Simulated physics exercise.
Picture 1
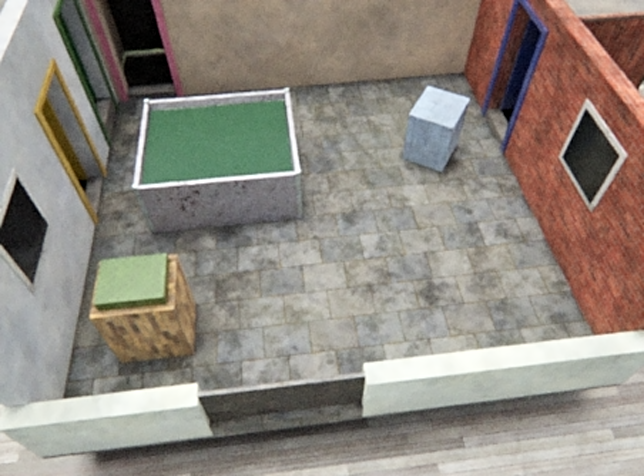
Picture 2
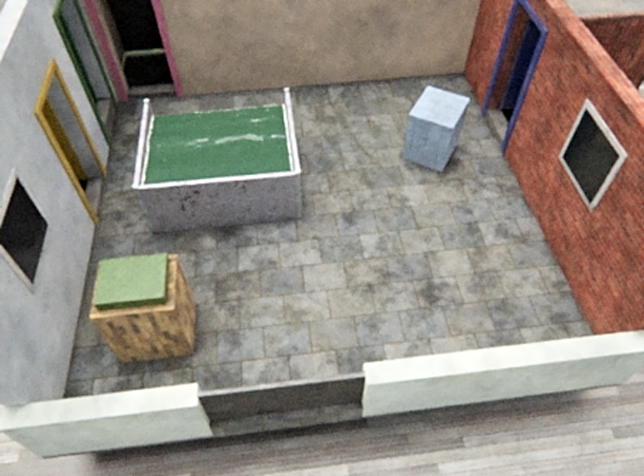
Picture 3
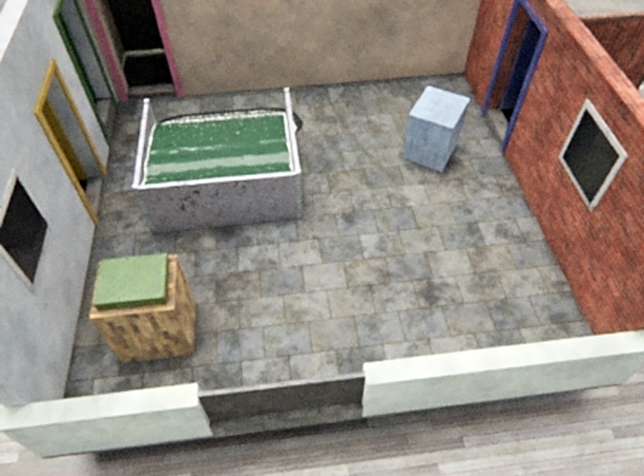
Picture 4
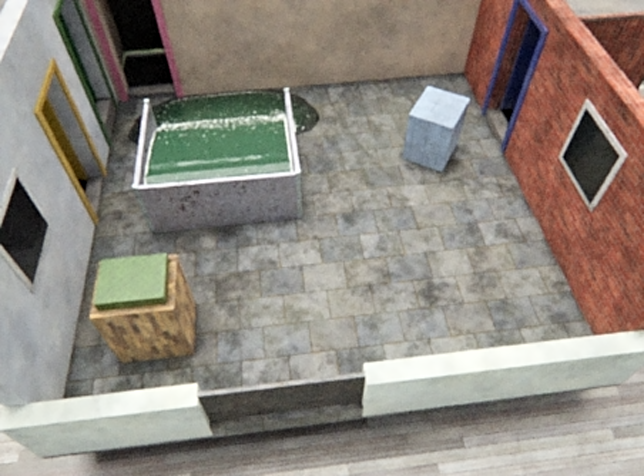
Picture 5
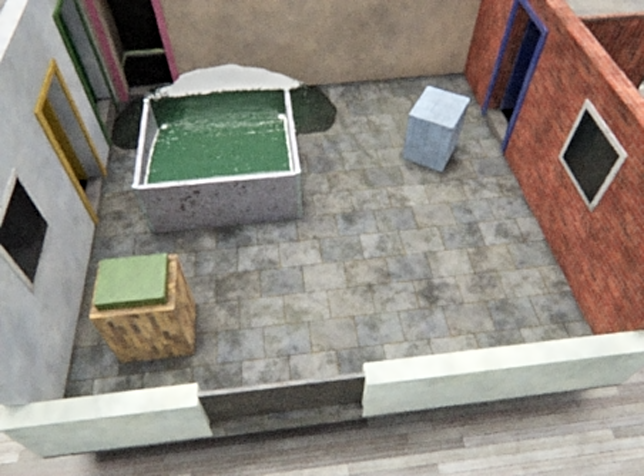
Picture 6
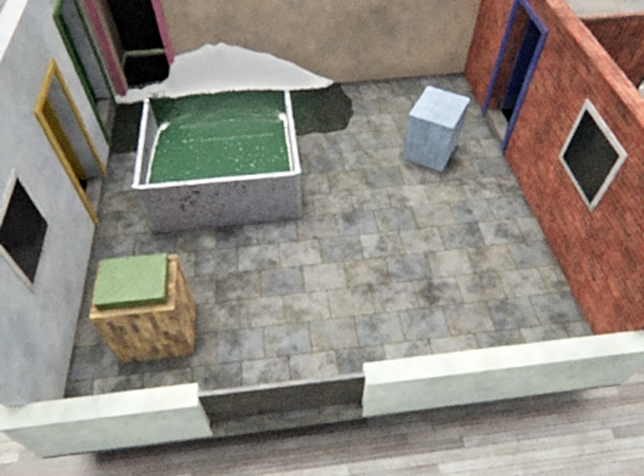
A grey stone tank of green liquid stands at the left rear of a paved, walled yard, seen from above by a still camera. A wooden block with a green top sits front left, a pale blue box back right, with yellow, green, pink and blue doorframes around and a red brick wall at right. The tank's far side opens, and liquid pours out behind it, spreading dark across the paving and rising white against the back wall.
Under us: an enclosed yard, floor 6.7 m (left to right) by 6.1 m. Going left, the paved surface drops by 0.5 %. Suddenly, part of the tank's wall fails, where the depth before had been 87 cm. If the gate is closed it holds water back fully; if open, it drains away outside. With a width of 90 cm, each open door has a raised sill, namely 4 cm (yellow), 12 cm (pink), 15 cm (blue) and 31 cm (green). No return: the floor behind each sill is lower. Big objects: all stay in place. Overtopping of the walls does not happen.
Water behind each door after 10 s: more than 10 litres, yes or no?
Yellow door: Yes; pink door: Yes; blue door: Yes; green door: Yes.
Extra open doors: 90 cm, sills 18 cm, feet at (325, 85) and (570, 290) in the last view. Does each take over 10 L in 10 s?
So the first one exceeds it, while the second one doesn't reach it.
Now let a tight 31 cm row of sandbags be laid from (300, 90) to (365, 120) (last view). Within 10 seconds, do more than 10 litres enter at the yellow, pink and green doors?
Against the limit, the yellow door goes beyond it, the pink door goes beyond it and the green door goes beyond it.
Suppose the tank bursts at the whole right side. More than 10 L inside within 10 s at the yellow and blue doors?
Compared with that limit, yellow goes higher while blue goes higher.
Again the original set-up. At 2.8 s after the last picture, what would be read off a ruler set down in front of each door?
Depth readings (cm): Yellow = 8; pink = 25; blue = 22; green = 24.
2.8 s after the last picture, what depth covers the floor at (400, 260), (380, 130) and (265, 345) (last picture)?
0, 5, 0 cm.
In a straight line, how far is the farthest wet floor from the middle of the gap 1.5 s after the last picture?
4.6 m.
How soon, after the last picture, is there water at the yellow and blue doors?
Arrival: Yellow 1.3 s, blue 1.4 s.
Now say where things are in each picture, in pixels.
In the first picture, the tank at (218, 139) is whole and still, 87 cm deep.
In the second picture, the front is at a hidden place, 1.1 m from the gap on the tank's far side; 0.5 m2 of floor is under water; 87 cm left at the back of the tank.
In the third picture, water pours out on the tank's far side and has run 1.3 m, to a hidden place; typically 15 cm deep outside, 85 cm at the tank's back.
In the fourth picture, the front is at (142, 120), 1.7 m from the gap on the tank's far side; 3.6 m2 of floor is under water; 76 cm left at the back of the tank.
In the fifth picture, the front is at (138, 100), 2.2 m from the gap on the tank's far side; 5.0 m2 of floor is under water; 74 cm left at the back of the tank.
In the sixth picture, the front is at (335, 84), 2.5 m from the gap on the tank's far side; 5.6 m2 of floor is under water; 70 cm left at the back of the tank.
Then, 0.7 s after the last picture water covers 20 % of the floor and is deepest (62 cm) near (118, 106); yellow door not reached, pink door 37 cm at the sill, 98 L in, blue door not reached, green door 25 cm at the sill, 0 L in.
Then, 1.5 s after the last picture water covers 35 % of the floor and is deepest (48 cm) near (118, 106); yellow door 7 cm at the sill, 0 L in, pink door 36 cm at the sill, 238 L in, blue door 14 cm at the sill, 0 L in, green door 41 cm at the sill, 24 L in.
Then, 2.8 s after the last picture water covers 60 % of the floor and is deepest (37 cm) near (59, 426); yellow door 8 cm at the sill, 4 L in, pink door 25 cm at the sill, 371 L in, blue door 22 cm at the sill, 37 L in, green door 24 cm at the sill, 49 L in.
Then, 5.3 s after the last picture water covers 90 % of the floor and is deepest (18 cm) near (321, 394); yellow door 6 cm at the sill, 18 L in, pink door 10 cm at the sill, 412 L in, blue door 10 cm at the sill, 52 L in, green door 11 cm at the sill, 50 L in.
Then, 9.3 s after the last picture water covers 95 % of the floor and is deepest (13 cm) near (81, 306); yellow door 4 cm at the sill, 25 L in, pink door 10 cm at the sill, 412 L in, blue door 6 cm at the sill, 52 L in, green door 10 cm at the sill, 50 L in.
